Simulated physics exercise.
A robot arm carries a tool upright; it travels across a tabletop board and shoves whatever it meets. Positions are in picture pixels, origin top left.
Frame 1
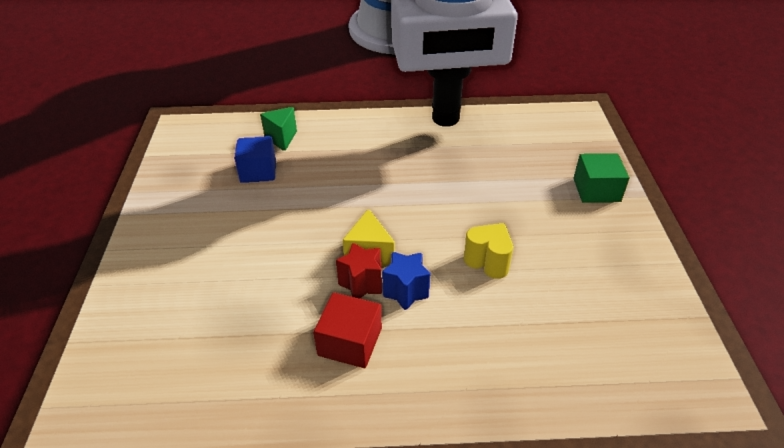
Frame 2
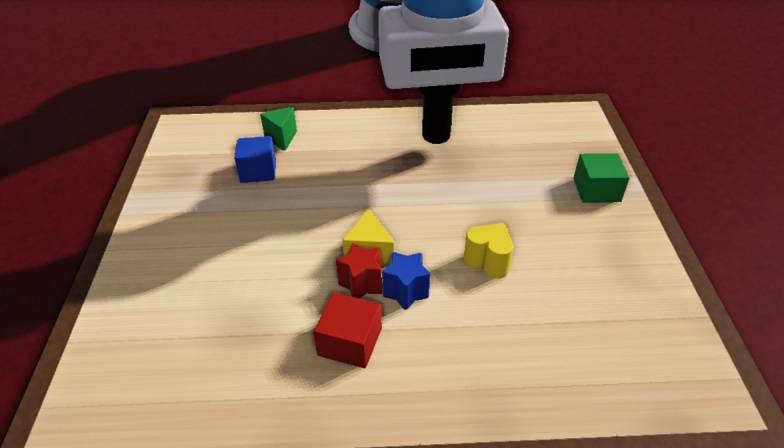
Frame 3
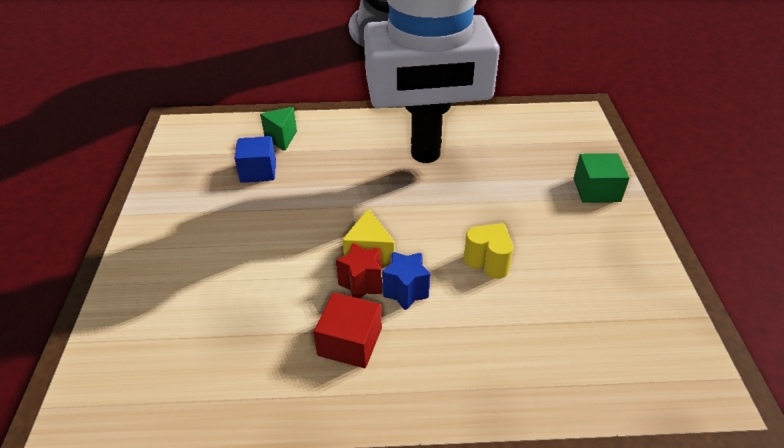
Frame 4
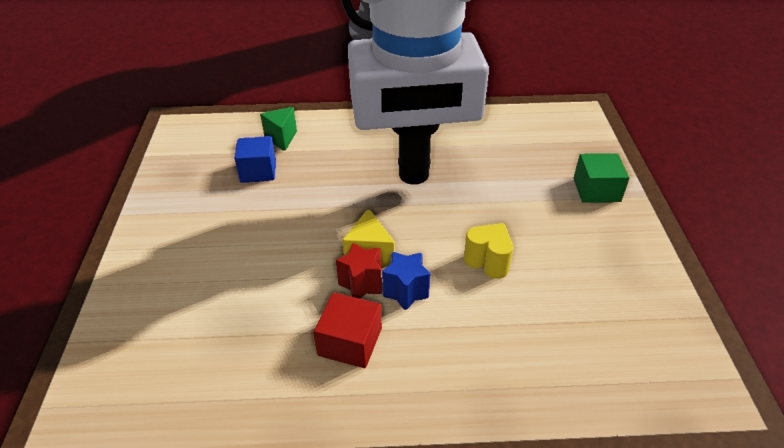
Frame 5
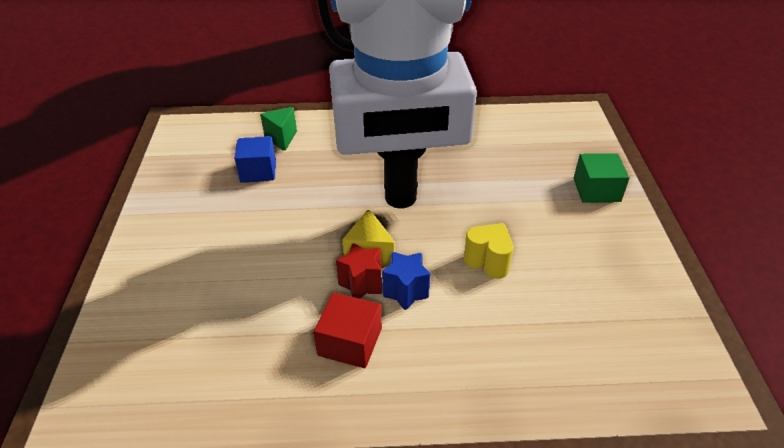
A robot arm moves forward and slightly left over a wooden board toward the yellow triangular piece.
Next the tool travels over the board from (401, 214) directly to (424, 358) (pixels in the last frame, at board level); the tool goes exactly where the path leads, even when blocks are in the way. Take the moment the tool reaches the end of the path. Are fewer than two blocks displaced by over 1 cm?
My answer is yes.
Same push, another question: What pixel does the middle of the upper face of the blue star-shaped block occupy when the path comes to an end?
The middle of its upper face should be somewhere near (415, 368).
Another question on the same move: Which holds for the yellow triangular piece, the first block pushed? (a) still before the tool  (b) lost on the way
Answer: B.
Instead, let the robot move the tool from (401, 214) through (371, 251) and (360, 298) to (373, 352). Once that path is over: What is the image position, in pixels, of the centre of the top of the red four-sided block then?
That would be at about pixel (324, 395).
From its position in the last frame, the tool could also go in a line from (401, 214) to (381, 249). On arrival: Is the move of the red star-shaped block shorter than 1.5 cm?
The answer is yes.
The first path, step by step. One third of the way, tool (407, 241); nothing pushed yet.
Two thirds of the way, tool (415, 288); blue star-shaped block (410, 308).
At the end, tool (425, 344); yellow triangular piece not moved; blue star-shaped block (415, 368), turned 15° clockwise.
